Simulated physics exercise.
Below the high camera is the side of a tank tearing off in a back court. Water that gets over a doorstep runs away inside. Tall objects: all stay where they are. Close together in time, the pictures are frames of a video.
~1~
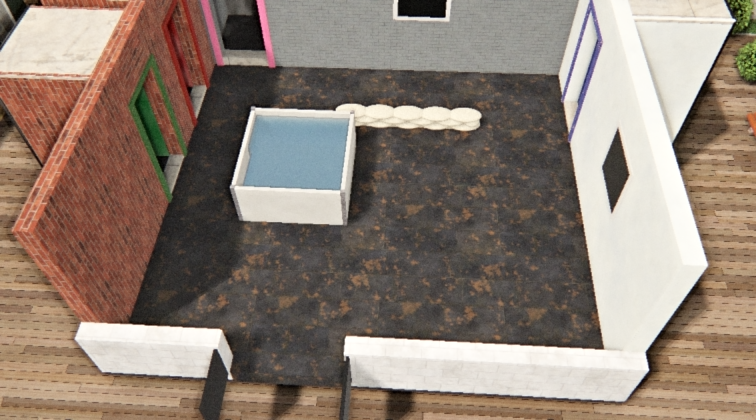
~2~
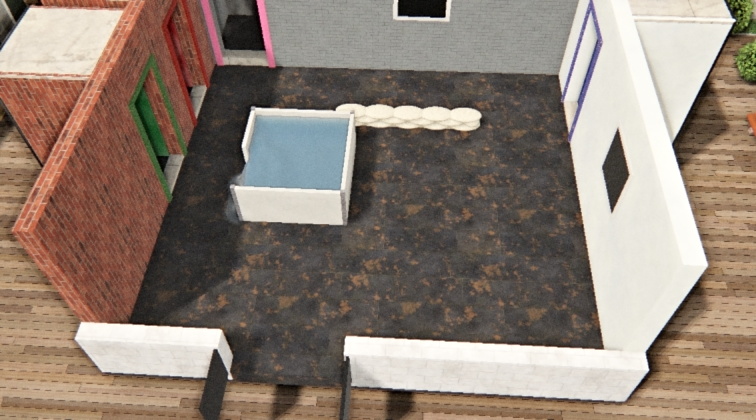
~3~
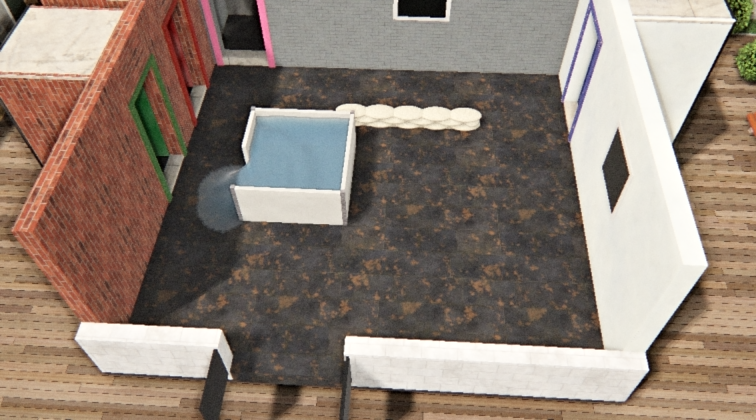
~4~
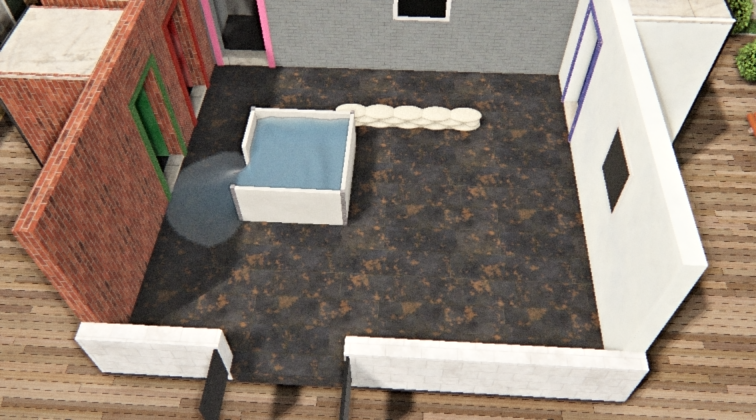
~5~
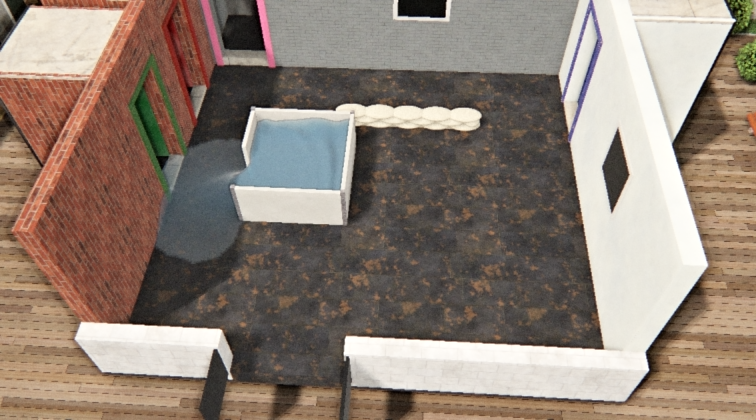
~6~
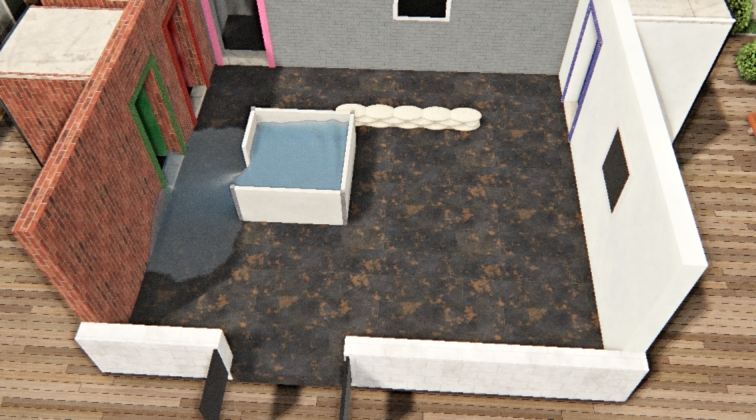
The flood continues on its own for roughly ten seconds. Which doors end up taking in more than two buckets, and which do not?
The blue door stays at two or below, the red door stays at two or below, the pink door stays at two or below, the green door takes in more.
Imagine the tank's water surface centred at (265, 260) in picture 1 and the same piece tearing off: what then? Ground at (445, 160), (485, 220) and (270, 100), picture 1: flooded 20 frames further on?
Spot one is not touched, spot two is not touched, spot three is touched.
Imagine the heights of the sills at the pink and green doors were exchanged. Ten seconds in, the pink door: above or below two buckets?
Then pink exceeds the limit.
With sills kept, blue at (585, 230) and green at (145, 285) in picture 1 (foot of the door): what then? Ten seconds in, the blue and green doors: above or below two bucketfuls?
Blue door: Stays below the line; green door: Crosses the line.
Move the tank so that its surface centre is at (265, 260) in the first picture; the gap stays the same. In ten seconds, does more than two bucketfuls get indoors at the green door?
I'd say the green door remains below.
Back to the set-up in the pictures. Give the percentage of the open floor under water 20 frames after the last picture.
It comes out near 35 percent.
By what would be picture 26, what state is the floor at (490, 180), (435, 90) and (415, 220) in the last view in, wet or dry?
First spared, then spared, then spared.
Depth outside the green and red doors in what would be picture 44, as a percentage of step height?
Depth ratios, approx.: 230 and 30 percent.
A moment on, water covers 10 % of the floor; the blue door not reached, the red door wet at the sill, nothing in, the pink door not reached, the green door far over two buckets in.
Next, water covers 20 % of the floor; the blue door not reached, the red door wet at the sill, nothing in, the pink door wet at the sill, nothing in, the green door far over two buckets in.
Then, water covers 35 % of the floor; the blue door not reached, the red door wet at the sill, nothing in, the pink door wet at the sill, nothing in, the green door far over two buckets in.
Later, water covers 60 % of the floor; the blue door not reached, the red door wet at the sill, nothing in, the pink door wet at the sill, nothing in, the green door far over two buckets in.
In the end, water covers 85 % of the floor; the blue door wet at the sill, nothing in, the red door wet at the sill, nothing in, the pink door wet at the sill, nothing in, the green door far over two buckets in.
